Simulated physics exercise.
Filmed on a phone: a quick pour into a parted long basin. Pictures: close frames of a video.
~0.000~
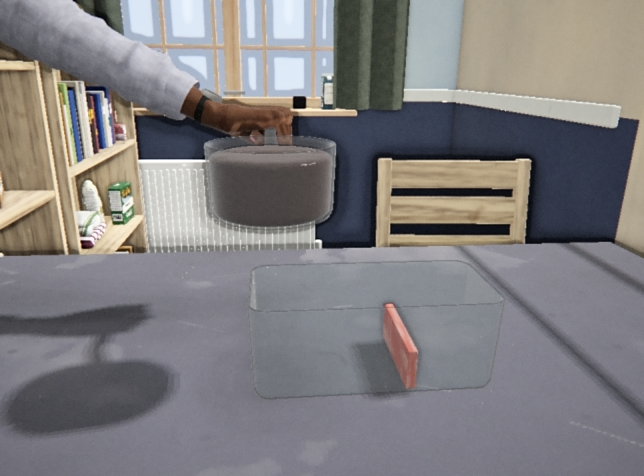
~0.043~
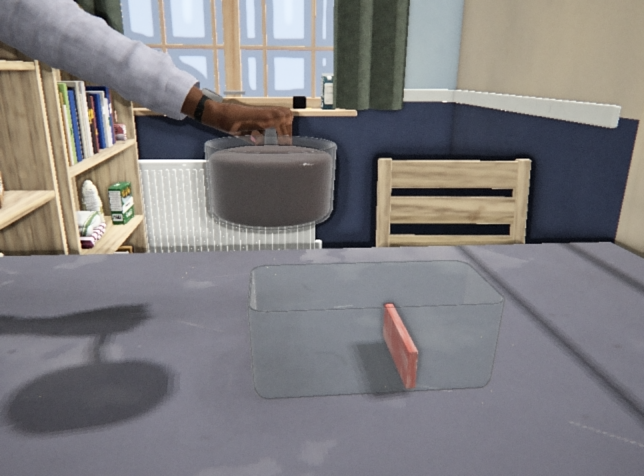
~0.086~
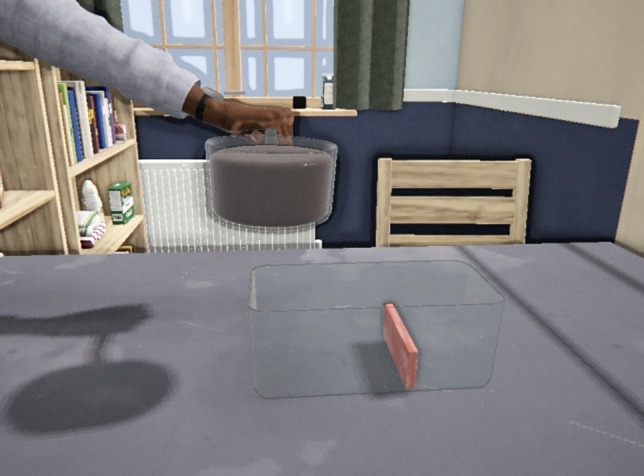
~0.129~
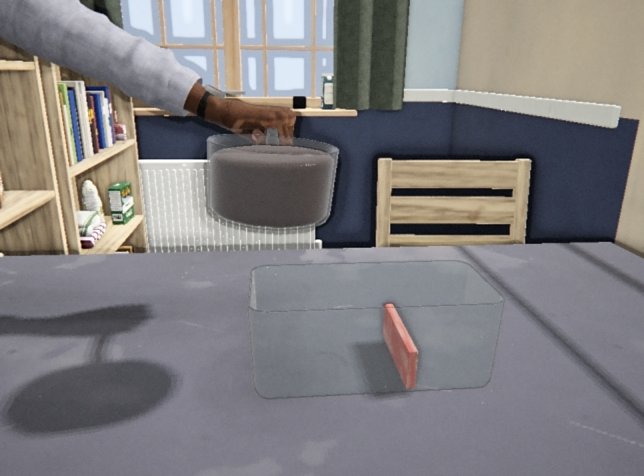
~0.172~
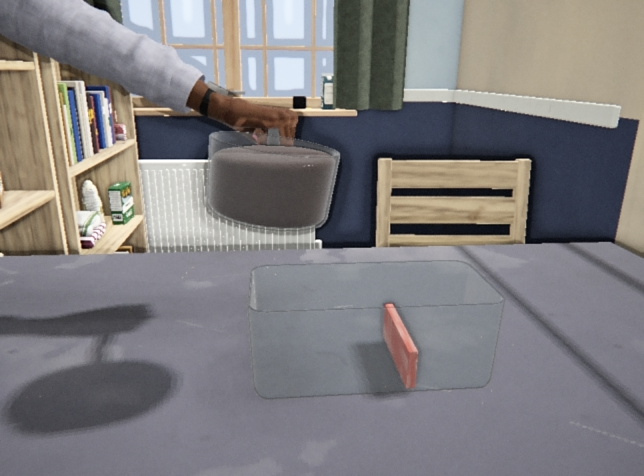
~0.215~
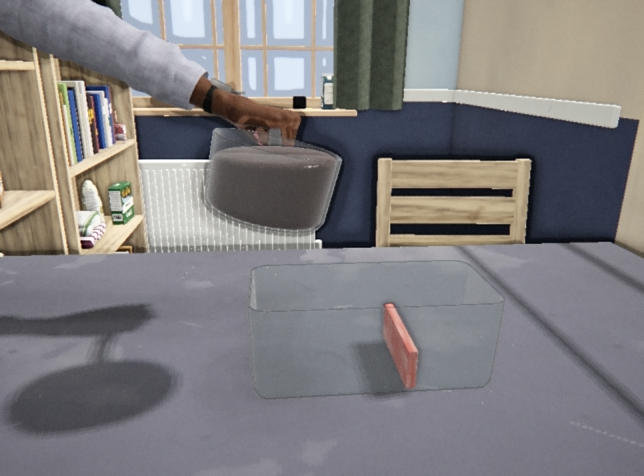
A clear round container of dark coffee, held by a hand above a table, slowly tilted a little to the right, while the long see-through basin with a red divider below stayed still.
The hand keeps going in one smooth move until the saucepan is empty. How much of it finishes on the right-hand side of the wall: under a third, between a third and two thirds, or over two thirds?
I expect the share right of the wall to be below a third.
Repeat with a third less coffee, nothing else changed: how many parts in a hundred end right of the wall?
Estimate: Close to 0 per cent.
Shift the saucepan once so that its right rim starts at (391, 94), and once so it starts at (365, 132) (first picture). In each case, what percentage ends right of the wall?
The first gives 70 %, the second 50 %.
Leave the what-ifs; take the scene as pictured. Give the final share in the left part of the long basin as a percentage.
Near 75 in a hundred.
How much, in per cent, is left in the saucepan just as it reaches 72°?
Around 55 percent remains.
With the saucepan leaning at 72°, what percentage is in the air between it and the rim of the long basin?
Close to 30 in a hundred.
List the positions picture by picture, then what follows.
It leans 0°; its right rim is at (334, 145); the coffee meets the walls at (209, 155) and (332, 154); the long basin's rim runs from (250, 288) to (485, 281); the wall's top is at (400, 327), in the first picture.
It leans 1°; its right rim is at (334, 146); the coffee meets the walls at (210, 155) and (332, 154), in the second picture.
It leans 2°; its right rim is at (335, 148); the coffee meets the walls at (211, 155) and (332, 155), in the third picture.
It leans 5°; its right rim is at (336, 151); the coffee meets the walls at (211, 154) and (333, 156), in the fourth picture.
It leans 8°; its right rim is at (338, 155); the coffee meets the walls at (212, 154) and (335, 157), in the fifth picture.
It leans 13°; its right rim is at (339, 160); the coffee meets the walls at (214, 155) and (337, 158), in the sixth picture.
A moment on, the saucepan is tipped part way and 56 per cent is still to pour, 10 is left of the wall and 3 right of it.
Next, the saucepan is tipped right over and 11 per cent is still to pour, 59 is left of the wall and 21 right of it.
Then the saucepan is tipped right over and 1 per cent is still to pour, 73 is left of the wall and 21 right of it.
Later the saucepan is tipped right over and 0 per cent is still to pour, 75 is left of the wall and 22 right of it.
At rest 75 per cent lies left of the wall, 22 right of it and 4 outside.
